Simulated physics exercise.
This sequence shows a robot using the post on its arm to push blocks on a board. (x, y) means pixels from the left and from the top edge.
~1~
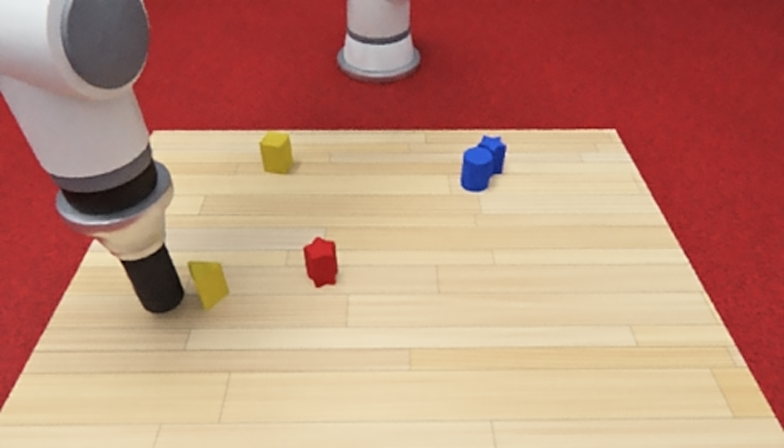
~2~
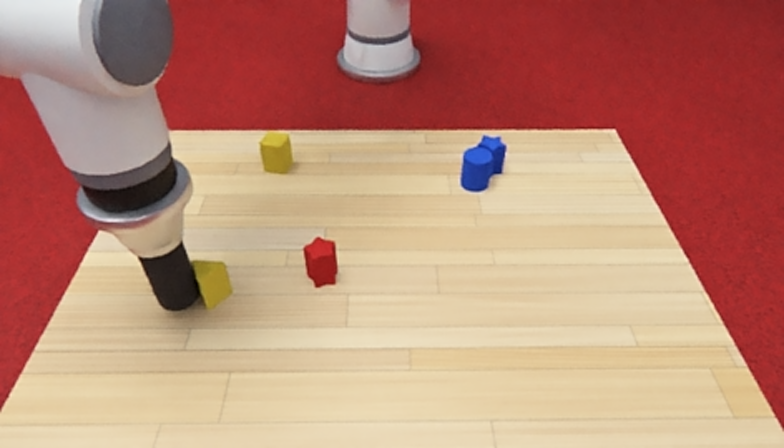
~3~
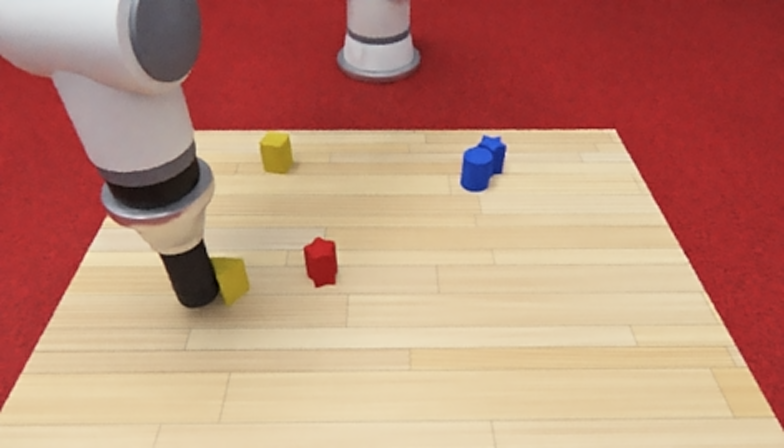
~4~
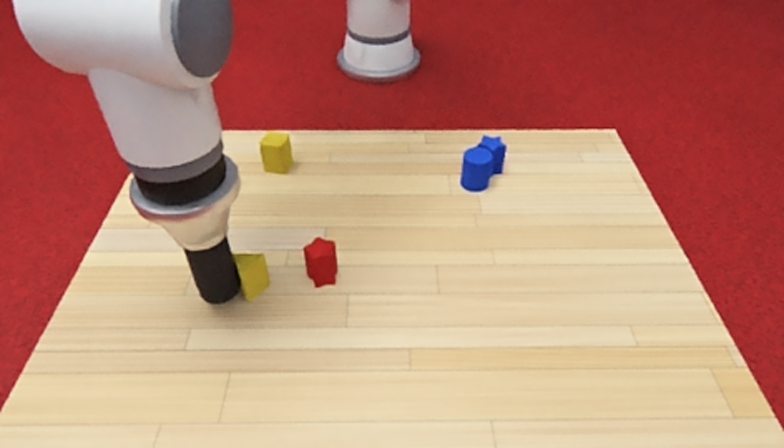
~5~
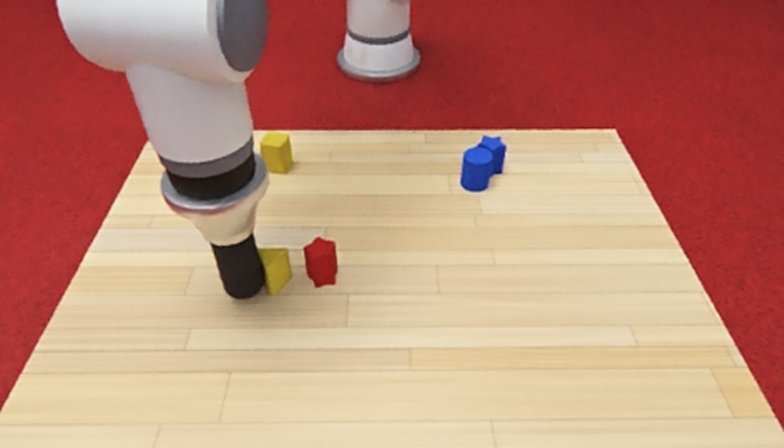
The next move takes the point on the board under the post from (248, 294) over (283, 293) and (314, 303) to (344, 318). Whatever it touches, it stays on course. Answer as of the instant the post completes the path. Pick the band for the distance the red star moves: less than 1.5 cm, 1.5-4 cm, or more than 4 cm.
The best fit is under 1.5 cm.
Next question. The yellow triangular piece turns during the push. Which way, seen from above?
Looking from above, the answer is counterclockwise.
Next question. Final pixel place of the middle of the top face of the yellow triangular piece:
The spot you're after is about (302, 245) in the image.
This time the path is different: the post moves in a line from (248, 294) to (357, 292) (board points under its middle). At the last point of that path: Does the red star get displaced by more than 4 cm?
No.
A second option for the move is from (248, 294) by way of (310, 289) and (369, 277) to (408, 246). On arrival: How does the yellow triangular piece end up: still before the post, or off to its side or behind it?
It is off to the side or behind.
The first path, step by step. One third of the way, post at (281, 283); yellow triangular piece at (298, 245), turned 20° anticlockwise; red star at (325, 246).
Two thirds of the way, post at (314, 295); yellow triangular piece at (302, 245), turned 40° anticlockwise; red star at (327, 246), turned 20° clockwise.
At the end, post at (343, 309); yellow triangular piece at (302, 245), turned 40° anticlockwise; red star at (327, 246), turned 20° clockwise.
